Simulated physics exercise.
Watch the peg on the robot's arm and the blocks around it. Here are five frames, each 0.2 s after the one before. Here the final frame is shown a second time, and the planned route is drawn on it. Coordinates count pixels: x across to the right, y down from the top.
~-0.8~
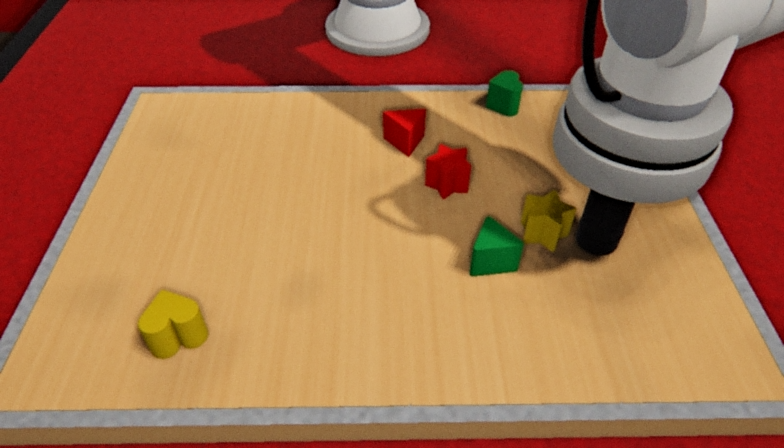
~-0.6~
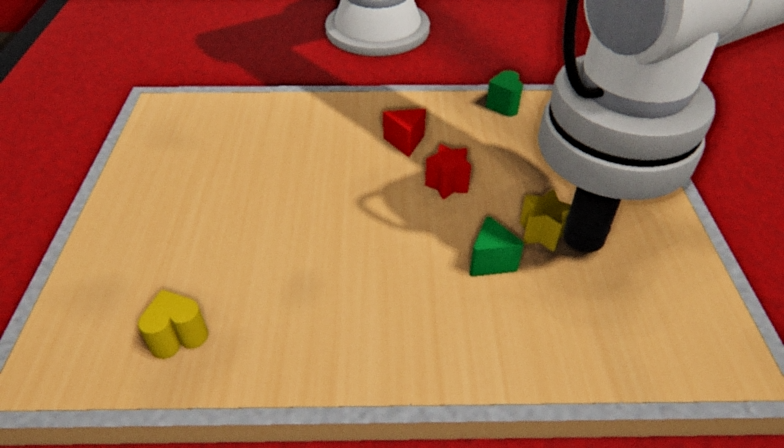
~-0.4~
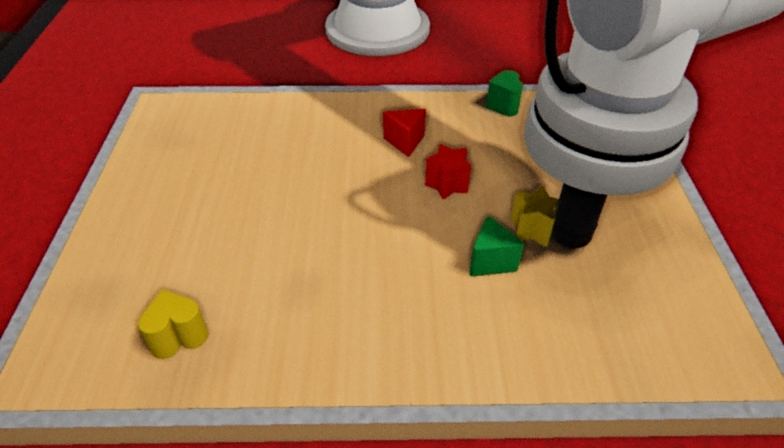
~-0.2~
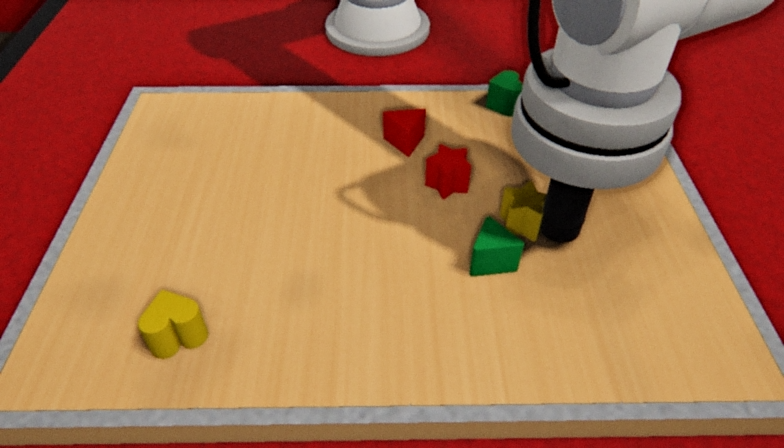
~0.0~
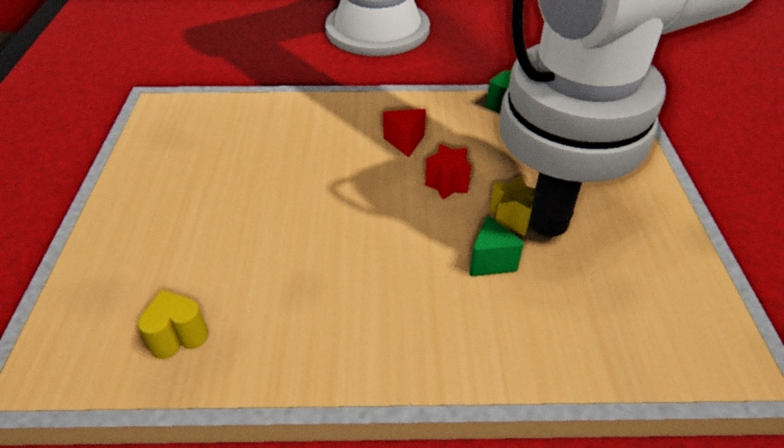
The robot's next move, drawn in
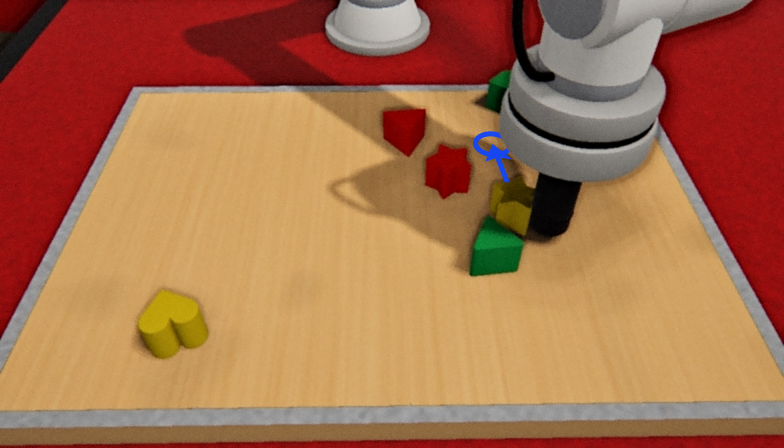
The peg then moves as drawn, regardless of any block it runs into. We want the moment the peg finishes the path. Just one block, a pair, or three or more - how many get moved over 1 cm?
I'd say just one block gets shifted by more than about 1 cm.
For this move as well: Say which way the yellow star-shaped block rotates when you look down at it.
Top view: Counterclockwise.
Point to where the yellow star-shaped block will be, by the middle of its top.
Expect it around (485, 171).
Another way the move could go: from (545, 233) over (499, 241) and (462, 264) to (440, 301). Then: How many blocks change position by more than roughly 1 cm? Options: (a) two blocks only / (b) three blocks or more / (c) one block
Answer: A.
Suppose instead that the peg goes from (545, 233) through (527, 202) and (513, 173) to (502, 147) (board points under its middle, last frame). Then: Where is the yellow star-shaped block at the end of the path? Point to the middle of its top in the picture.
The point I'd pick in the picture is (497, 178).
The line goes from (545, 233) by way of (518, 202) and (503, 172) to (493, 144).
The first path, step by step. One third of the way, peg at (519, 192); yellow star-shaped block at (487, 175), turned 35° anticlockwise.
Two thirds of the way, peg at (505, 162); yellow star-shaped block at (485, 171), turned 60° anticlockwise.
At the end, peg at (494, 135); red star-shaped block unmoved; yellow star-shaped block at (485, 171), turned 60° anticlockwise.
